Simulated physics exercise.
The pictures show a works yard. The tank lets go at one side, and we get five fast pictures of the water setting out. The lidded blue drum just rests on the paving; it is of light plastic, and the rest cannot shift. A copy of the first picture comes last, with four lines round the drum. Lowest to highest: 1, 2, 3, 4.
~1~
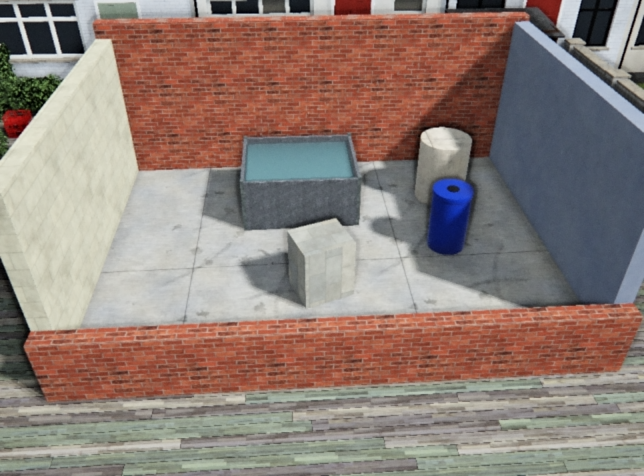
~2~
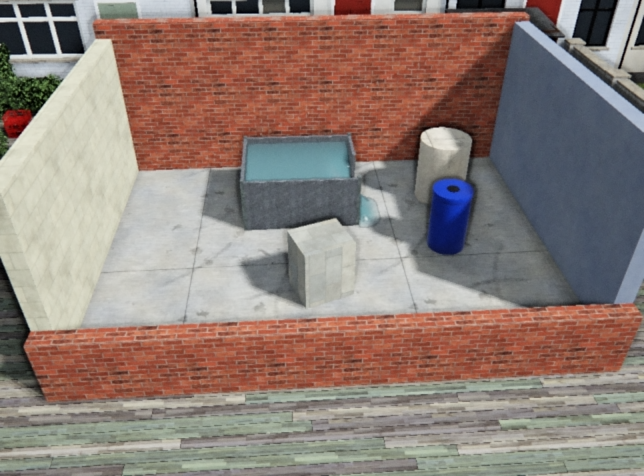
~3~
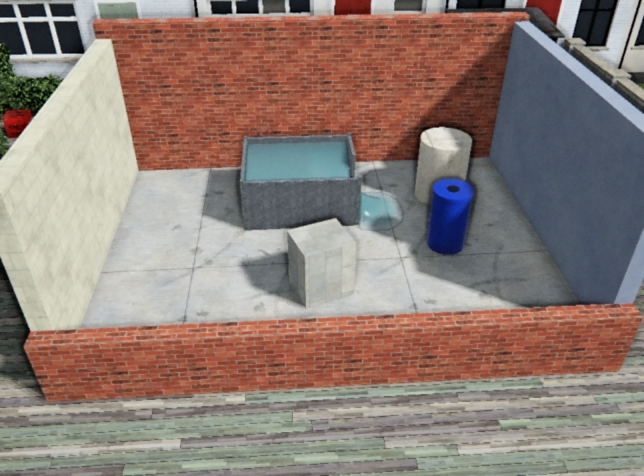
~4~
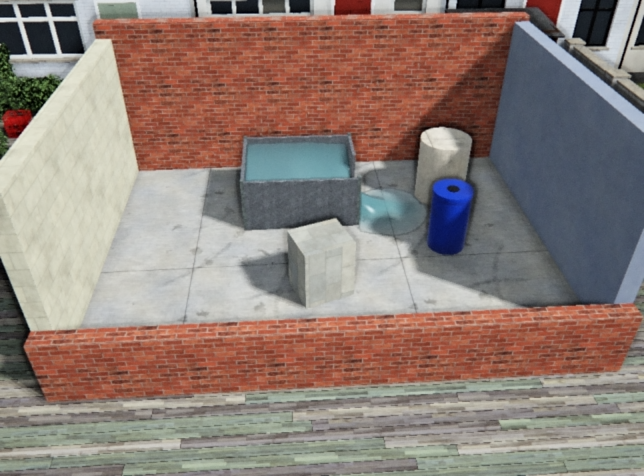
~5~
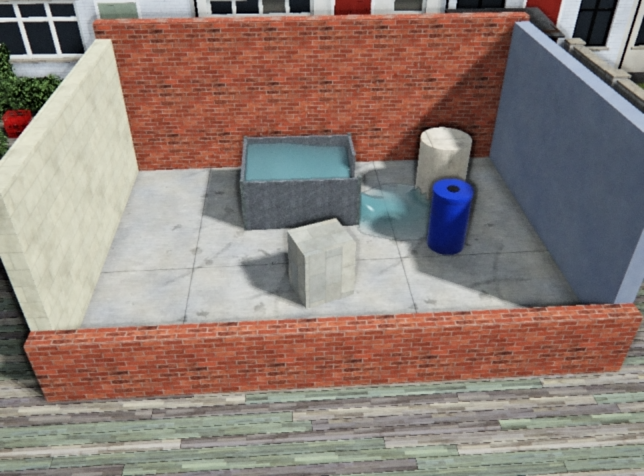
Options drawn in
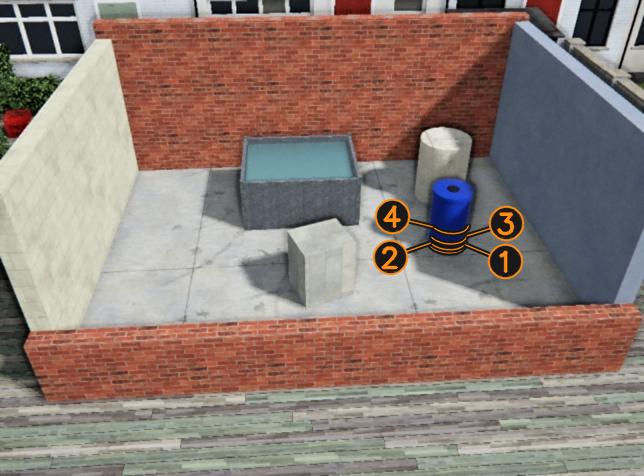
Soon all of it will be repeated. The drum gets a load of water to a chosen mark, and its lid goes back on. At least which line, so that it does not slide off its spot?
4.
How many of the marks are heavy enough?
One of them.
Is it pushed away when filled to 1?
Yes.
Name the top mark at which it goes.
Mark 3.
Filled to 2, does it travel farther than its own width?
Yes, clearly.
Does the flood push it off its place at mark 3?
Yes.
On the marked copy, 1 at (450, 252); 2 at (451, 249); 3 at (452, 244); 4 at (453, 233); from the bottom up 1, 2, 3, 4.
If 1 is chosen, it is pushed about 4 times its own width away.
If 2 is chosen, it is pushed about 3 times its own width away.
If 3 is chosen, it is pushed about its own width away.
If 4 is chosen, it does not move.
